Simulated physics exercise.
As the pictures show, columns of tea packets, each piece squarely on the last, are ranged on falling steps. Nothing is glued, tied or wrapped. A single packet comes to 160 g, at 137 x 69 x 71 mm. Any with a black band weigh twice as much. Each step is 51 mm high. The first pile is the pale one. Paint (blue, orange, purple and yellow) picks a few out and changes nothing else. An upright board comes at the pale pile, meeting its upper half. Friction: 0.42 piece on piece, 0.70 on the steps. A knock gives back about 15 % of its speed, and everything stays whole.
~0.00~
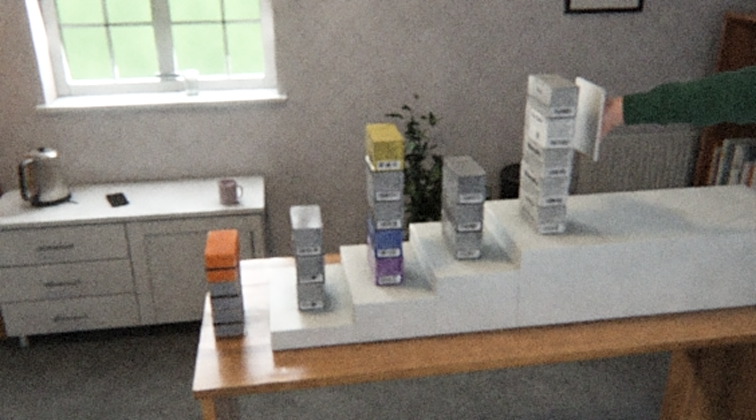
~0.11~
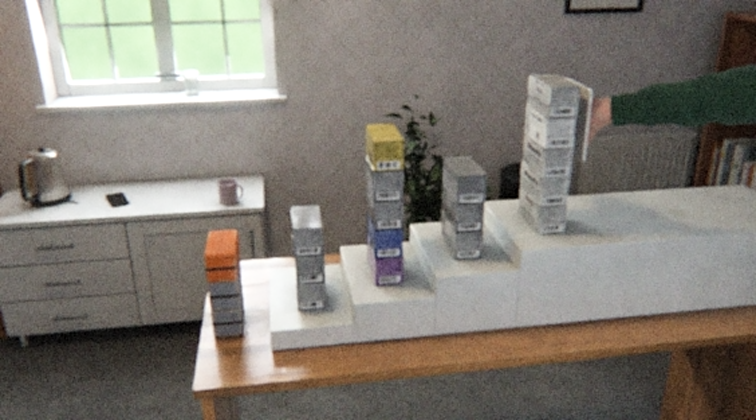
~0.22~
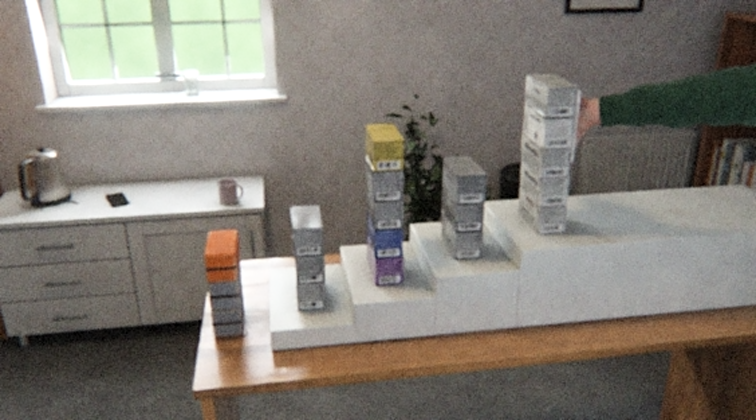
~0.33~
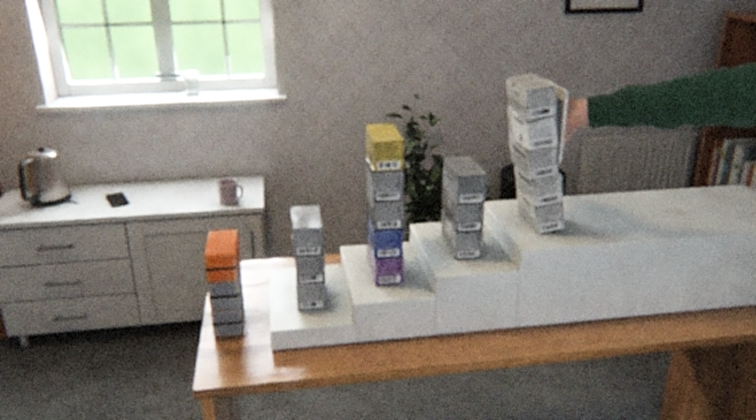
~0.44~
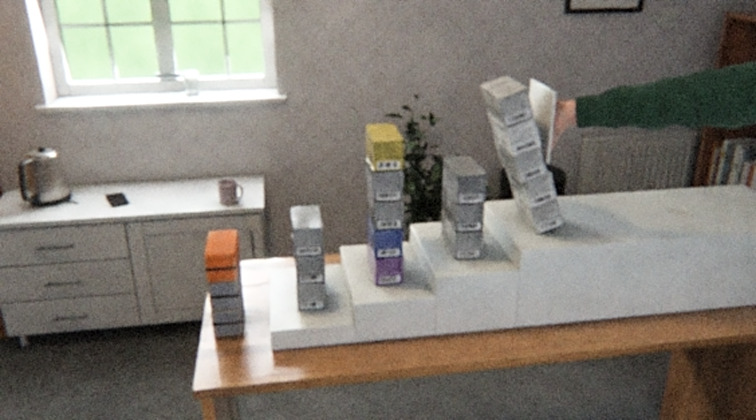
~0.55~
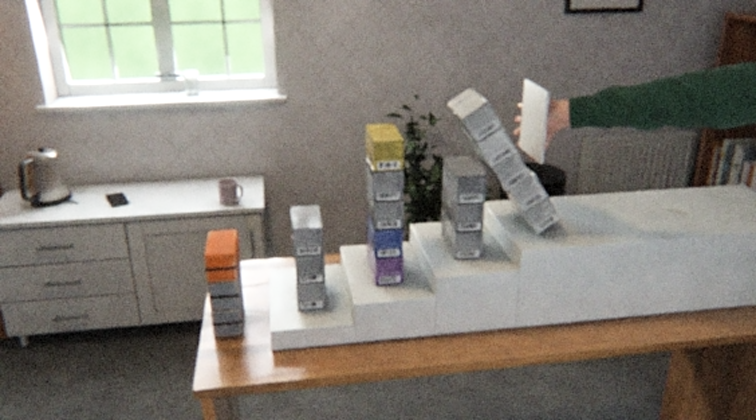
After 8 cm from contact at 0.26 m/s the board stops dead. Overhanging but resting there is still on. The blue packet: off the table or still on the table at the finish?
That packet stays up there.
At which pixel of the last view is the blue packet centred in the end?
Around (322, 267).
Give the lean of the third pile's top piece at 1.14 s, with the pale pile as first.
It leans some 40°.
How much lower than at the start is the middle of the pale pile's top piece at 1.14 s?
About 24 cm.
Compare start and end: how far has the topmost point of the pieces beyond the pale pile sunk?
Roughly 23 cm.
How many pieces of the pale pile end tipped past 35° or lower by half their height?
The count is 5.
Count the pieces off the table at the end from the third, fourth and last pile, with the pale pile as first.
Third 2, fourth 1, last 3.
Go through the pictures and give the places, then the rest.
In the first frame (places mark the middle of the side facing us), board (601, 116) 52 mm short; blue packet (389, 244); orange packet (221, 269); yellow packet (389, 156); the rest undisturbed.
Board (589, 117) 23 mm short; blue packet (389, 244), in the second frame.
Board (577, 117) 5 mm in; blue packet (389, 244), in the third frame.
Board (565, 118) 34 mm in, top of the pale pile leaning 8°; blue packet (389, 244); the rest undisturbed, in the fourth frame.
Board (552, 118) 6 cm in, top of the pale pile leaning 18°; blue packet (389, 244); the rest undisturbed, in the fifth frame.
Board (546, 119) 8 cm in, stopped, top of the pale pile leaning 33°; blue packet (389, 244); yellow packet (389, 156); purple packet (390, 272); the rest undisturbed, in the sixth frame.
After 1.14 s, 5 of the pale pile down; none of the 14 other packets off the table, 8 disturbed; blue packet leaning 36°; yellow packet leaning 38°, 50 mm lower.
After 1.94 s, 5 of the pale pile down; 2 of the 14 other packets off the table; blue packet leaning 41°, 8 cm lower; purple packet on its side.
By the end (2.6 s), 5 of the pale pile down; 6 of the 14 other packets off the table; blue packet leaning 41°, 8 cm lower; purple packet on its side; yellow packet 1.14 m lower. As the last picture would show them, middles, blue packet near (323, 268), purple packet near (357, 261).
